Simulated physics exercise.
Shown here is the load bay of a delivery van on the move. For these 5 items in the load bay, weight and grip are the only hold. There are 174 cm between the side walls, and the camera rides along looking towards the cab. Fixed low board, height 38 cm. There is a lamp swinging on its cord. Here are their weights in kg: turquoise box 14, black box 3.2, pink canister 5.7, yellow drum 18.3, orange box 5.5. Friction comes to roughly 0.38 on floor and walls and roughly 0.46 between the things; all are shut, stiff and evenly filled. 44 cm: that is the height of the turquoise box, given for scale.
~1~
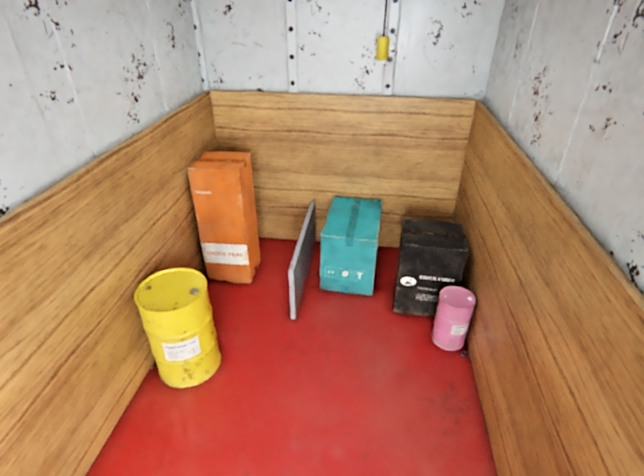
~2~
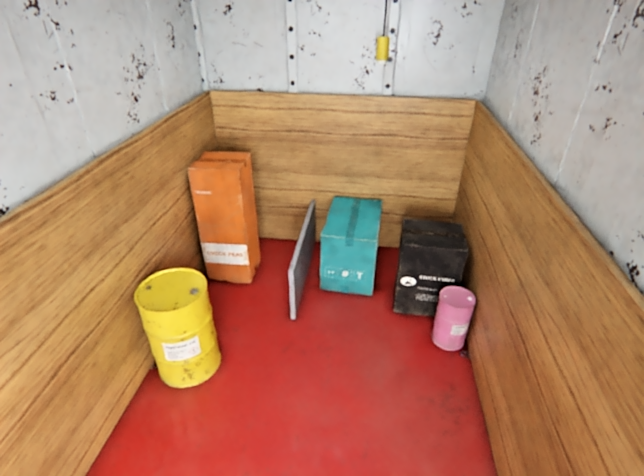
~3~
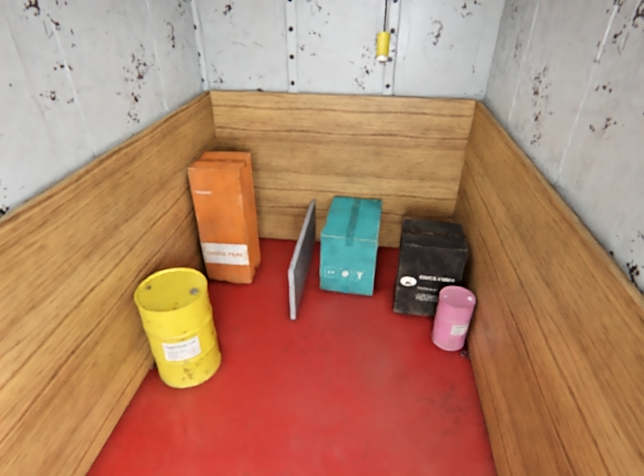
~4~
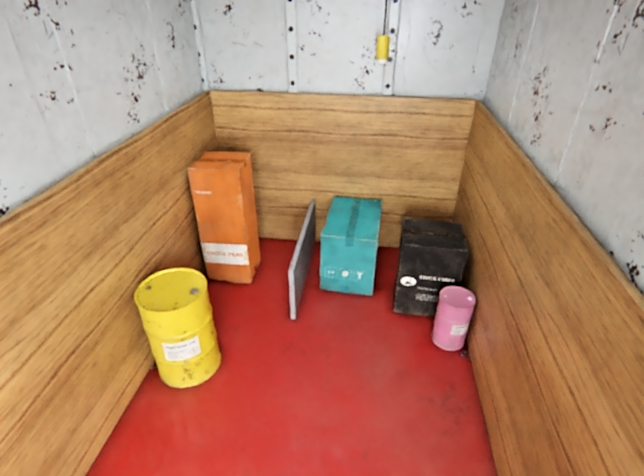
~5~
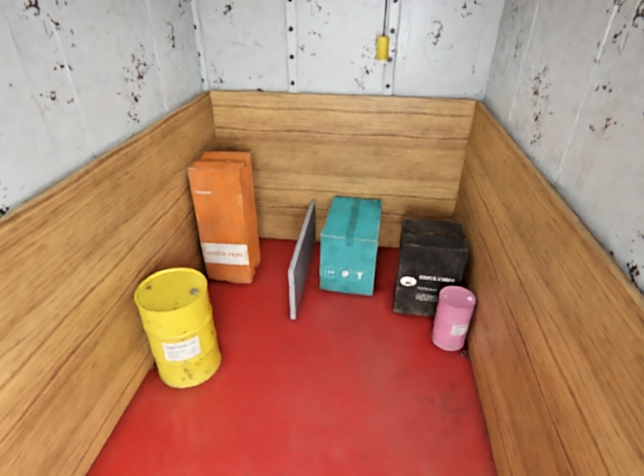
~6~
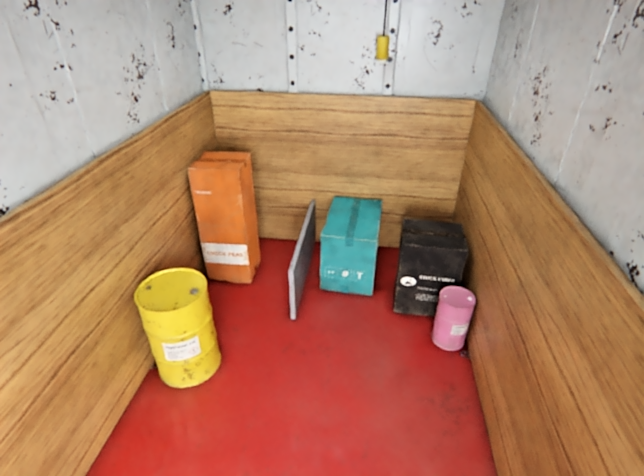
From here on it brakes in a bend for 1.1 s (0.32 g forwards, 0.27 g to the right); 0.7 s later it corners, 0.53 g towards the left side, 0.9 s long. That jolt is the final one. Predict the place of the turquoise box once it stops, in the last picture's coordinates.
(335, 240).
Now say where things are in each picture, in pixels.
The first picture shows steady run; turquoise box (352, 243); black box (427, 269).
The second picture shows load feels 0.29 g backwards; yellow drum (181, 328); orange box (228, 220).
The third picture shows load feels 0.29 g backwards; black box (427, 269); pink canister (453, 318).
The fourth picture shows load feels 0.23 g backwards; yellow drum (181, 328); orange box (228, 220).
The fifth picture shows steady run; black box (427, 269); pink canister (453, 318).
The sixth picture shows steady run; turquoise box (352, 243); yellow drum (181, 328).
Then, 0.80 s on from there, load feels 0.32 g forwards, 0.27 g right; turquoise box moved 5 cm near (357, 241); black box moved 6 cm; orange box moved 5 cm.
Then, 2.40 s on from there, load feels 0.53 g left; turquoise box moved 4 cm near (351, 240); orange box moved 10 cm; yellow drum moved 9 cm.
Then, 2.50 s on from there, load feels 0.53 g left; turquoise box moved 7 cm near (344, 240); pink canister moved 10 cm; orange box moved 10 cm.
Then, 2.70 s on from there, load feels 0.21 g left; turquoise box moved 13 cm near (335, 240); pink canister moved 23 cm; black box moved 23 cm.
In the end, not toppled but over 15 cm from the start, black box and pink canister; the other 3 under 15 cm from the start. In the last view, turquoise box near (335, 240).
